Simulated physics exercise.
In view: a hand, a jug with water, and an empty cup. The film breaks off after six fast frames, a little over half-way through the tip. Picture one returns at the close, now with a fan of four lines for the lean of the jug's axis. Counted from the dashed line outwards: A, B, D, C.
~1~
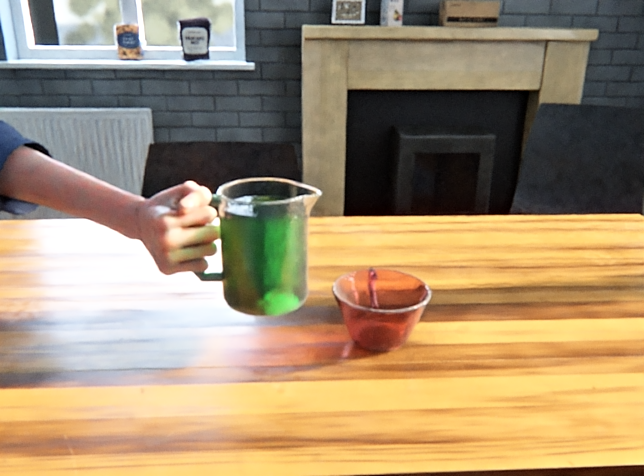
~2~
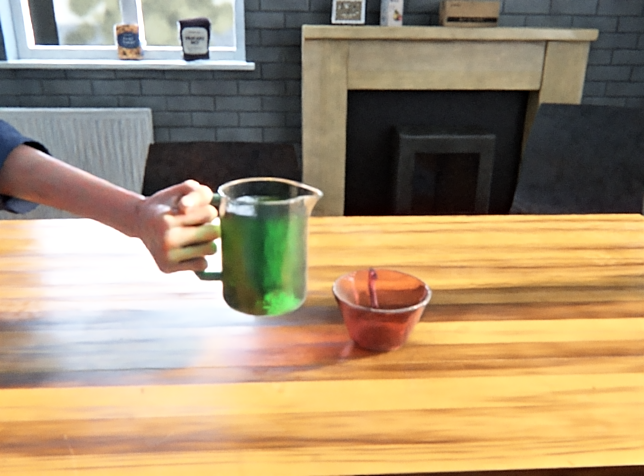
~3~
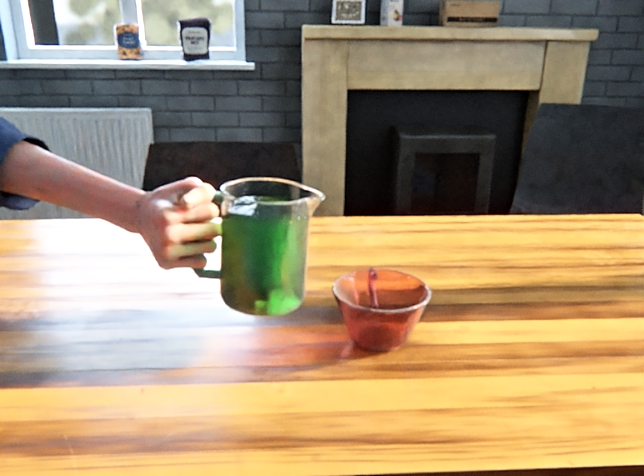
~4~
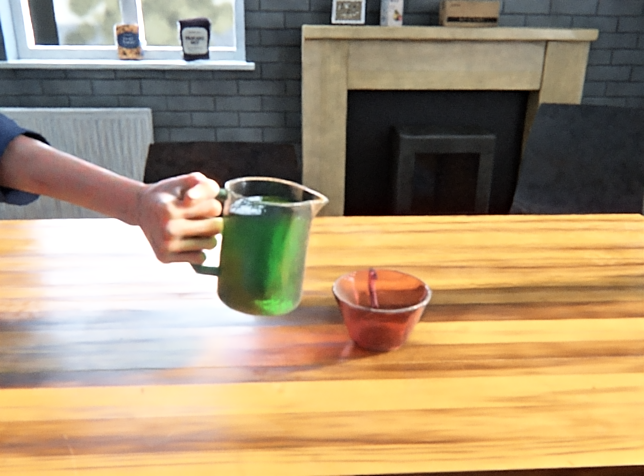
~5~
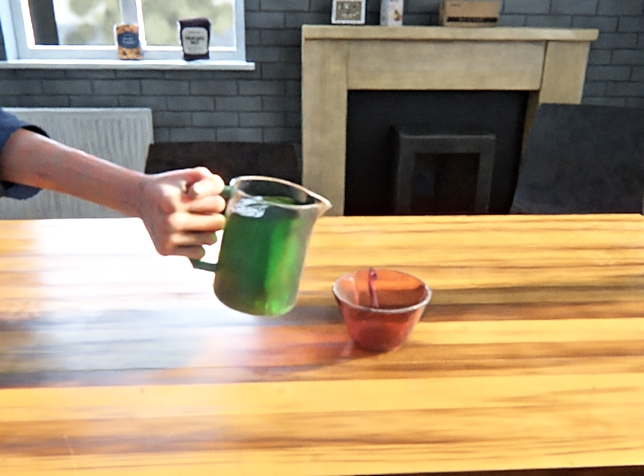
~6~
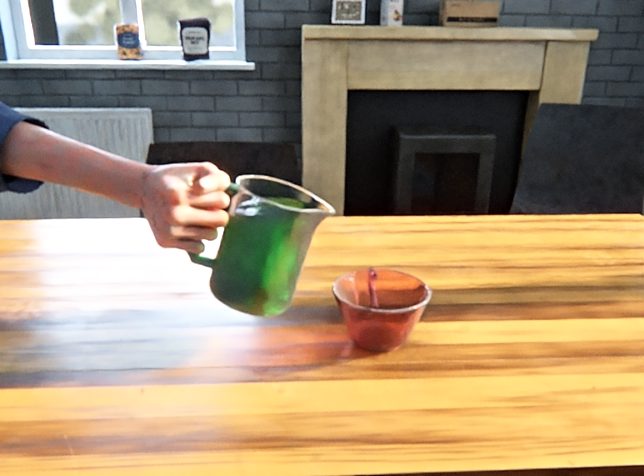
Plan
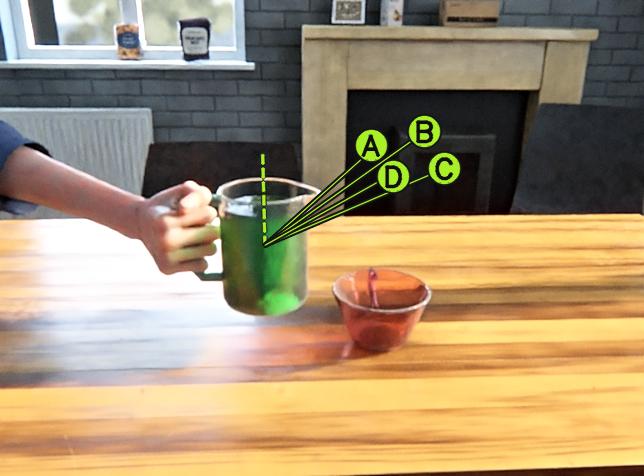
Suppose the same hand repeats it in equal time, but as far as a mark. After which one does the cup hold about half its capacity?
Take B.
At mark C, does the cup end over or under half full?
Over.
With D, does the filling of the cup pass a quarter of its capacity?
Yes, it does.
In lime, A at (360, 159); B at (411, 141); C at (428, 175); D at (377, 182).
With A, the cup ends with about 36 % of what it can hold.
With B, the cup ends with about 49 % of what it can hold.
With C, the cup ends with about 87 % of what it can hold.
With D, the cup ends with about 66 % of what it can hold.
